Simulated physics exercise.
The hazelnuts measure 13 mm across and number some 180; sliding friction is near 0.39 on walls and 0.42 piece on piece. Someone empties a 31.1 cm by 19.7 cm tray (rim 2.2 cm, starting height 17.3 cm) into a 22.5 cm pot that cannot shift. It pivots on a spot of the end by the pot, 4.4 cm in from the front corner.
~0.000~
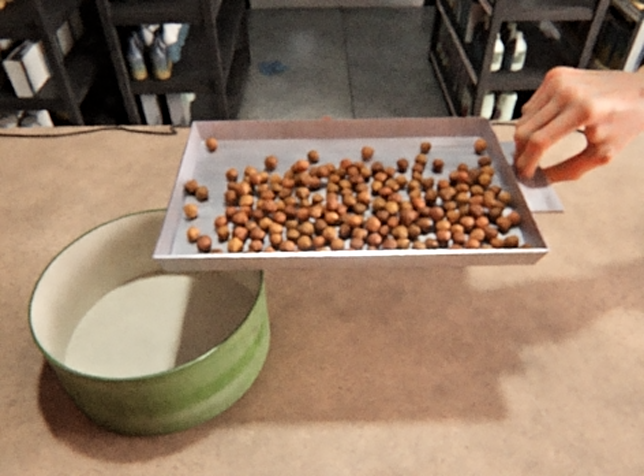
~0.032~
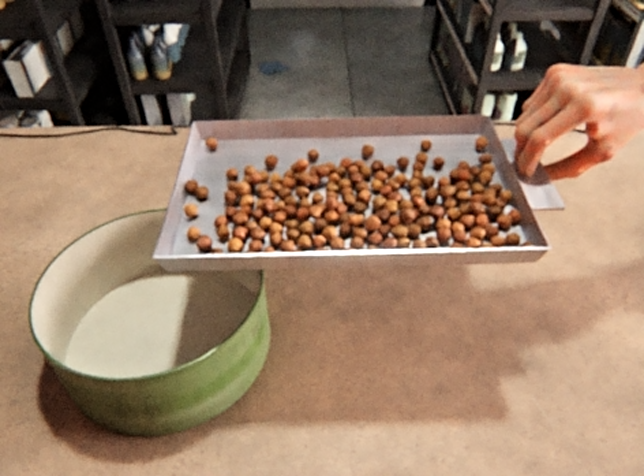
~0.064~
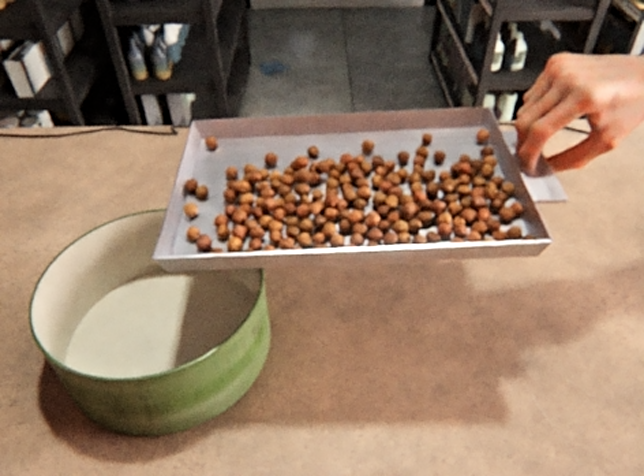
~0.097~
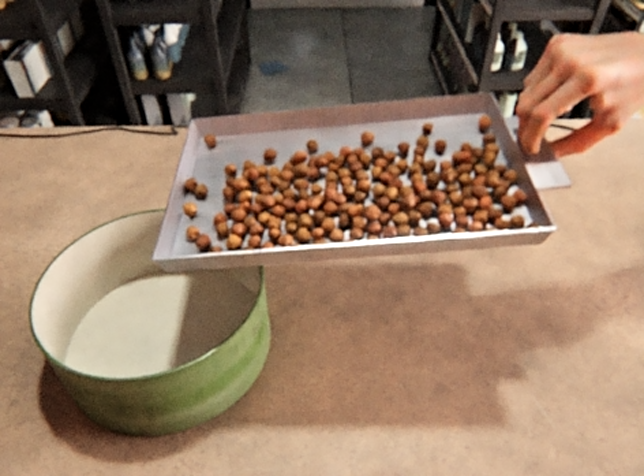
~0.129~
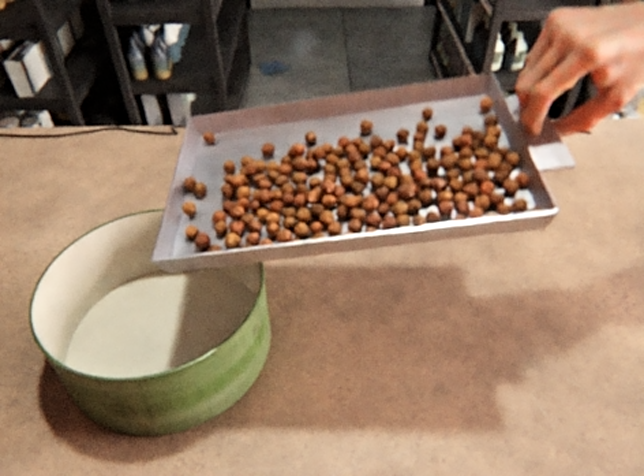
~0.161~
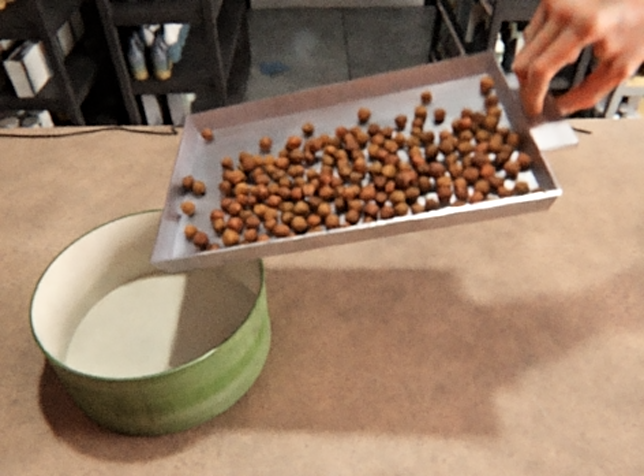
In the video, a hand holds the right end of a shallow tray of small round brown nuts above a counter, beside a green pot, then gradually raises that end, slanting the tray down toward the pot on the left.
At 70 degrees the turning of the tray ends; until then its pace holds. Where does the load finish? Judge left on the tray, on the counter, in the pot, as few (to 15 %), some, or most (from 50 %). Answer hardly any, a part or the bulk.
Tray a part, counter hardly any, pot the bulk.
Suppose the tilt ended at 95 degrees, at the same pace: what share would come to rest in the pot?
It would be near 95 per cent.
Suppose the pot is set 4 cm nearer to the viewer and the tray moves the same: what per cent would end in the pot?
In that case some 70 per cent.
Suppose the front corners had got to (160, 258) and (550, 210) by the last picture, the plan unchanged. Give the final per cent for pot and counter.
Pot 75, counter 5.
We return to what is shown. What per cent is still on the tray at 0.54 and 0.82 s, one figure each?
About 100, 40.
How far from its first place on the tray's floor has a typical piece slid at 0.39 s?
Some 3 cm.
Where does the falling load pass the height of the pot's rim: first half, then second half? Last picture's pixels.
First near (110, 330), later near (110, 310).
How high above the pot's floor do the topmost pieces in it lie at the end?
Some 2.5 cm.
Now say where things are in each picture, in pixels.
In the first picture, tray tilt 0 degrees, front corners at (162, 252) and (541, 246); middle of the pieces at (360, 210); pot at (150, 281).
In the second picture, tray tilt 1 degrees, front corners at (162, 252) and (542, 243); middle of the pieces at (360, 209).
In the third picture, tray tilt 2 degrees, front corners at (161, 253) and (544, 236); middle of the pieces at (360, 205).
In the fourth picture, tray tilt 5 degrees, front corners at (160, 254) and (547, 224), lowest corner left front; middle of the pieces at (360, 198).
In the fifth picture, tray tilt 9 degrees, front corners at (159, 255) and (549, 207), lowest corner left front; middle of the pieces at (359, 189).
In the sixth picture, tray tilt 13 degrees, front corners at (158, 256) and (551, 188), lowest corner left front; middle of the pieces at (356, 179); pot at (150, 281). Its pace works out near 125 degrees a second.
Then, at 0.39 s, tilt 42 degrees; the tray holds 100 %, the pot 0 %.
After 0.54 s, tilt 61 degrees; the tray holds 100 %, the pot 0 %.
After 0.82 s, tilt 70 degrees; the tray holds 40 %, the pot 40 %.
By 1.9 s all is still; tray 25 %, counter 5 %, pot 70 %.
